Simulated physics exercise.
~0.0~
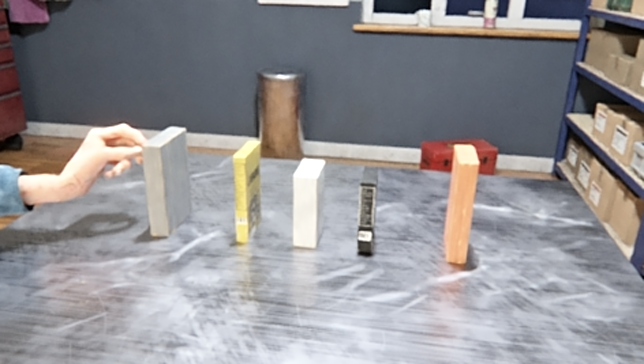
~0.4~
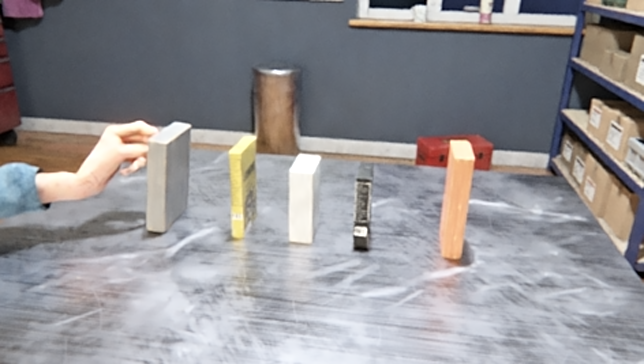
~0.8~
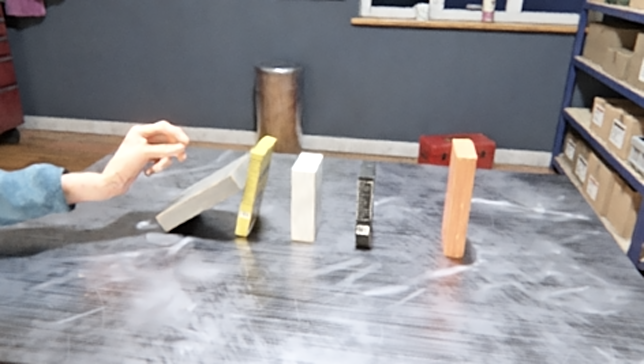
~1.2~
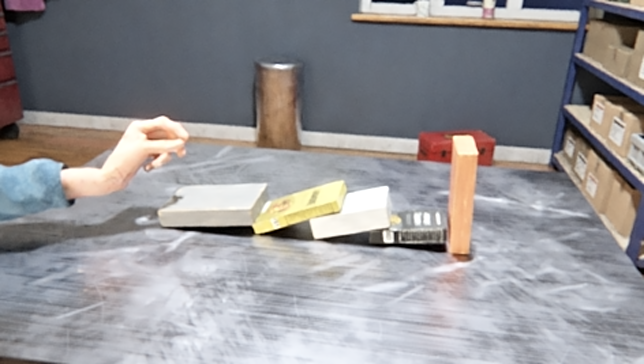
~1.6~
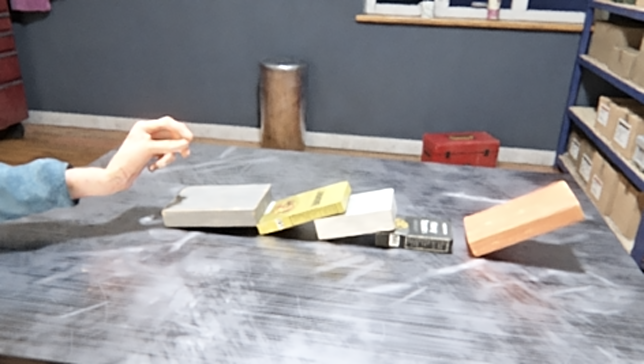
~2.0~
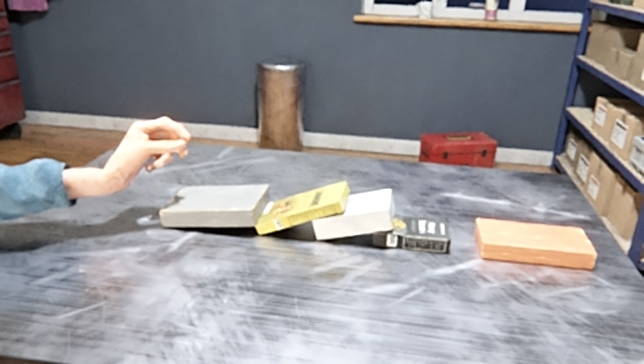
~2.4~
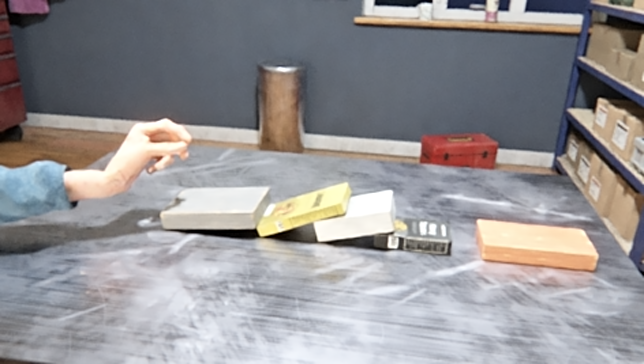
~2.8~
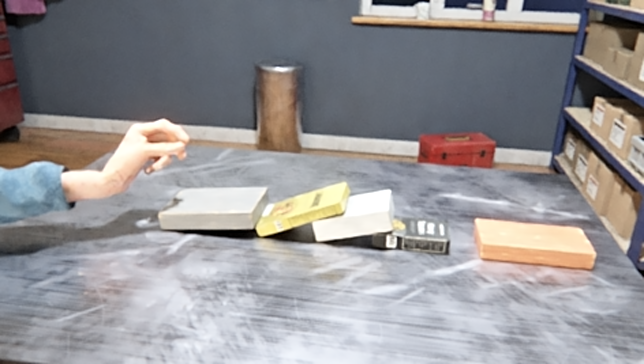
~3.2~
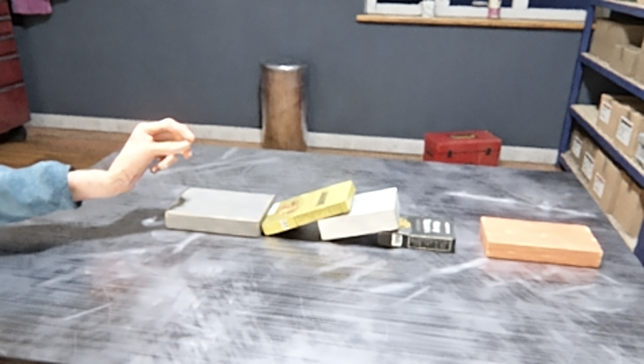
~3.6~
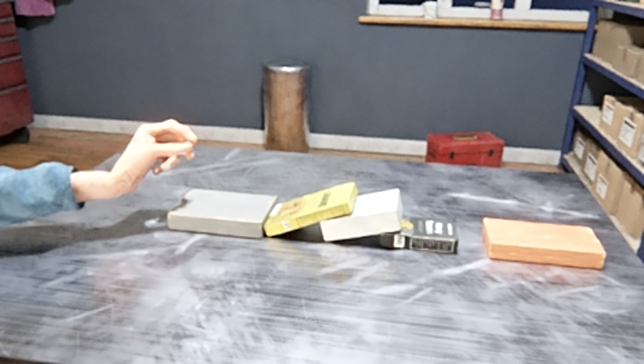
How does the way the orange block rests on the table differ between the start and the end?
At the start the orange block stands upright at the right of the row, and at the end it lies on its side on the table.
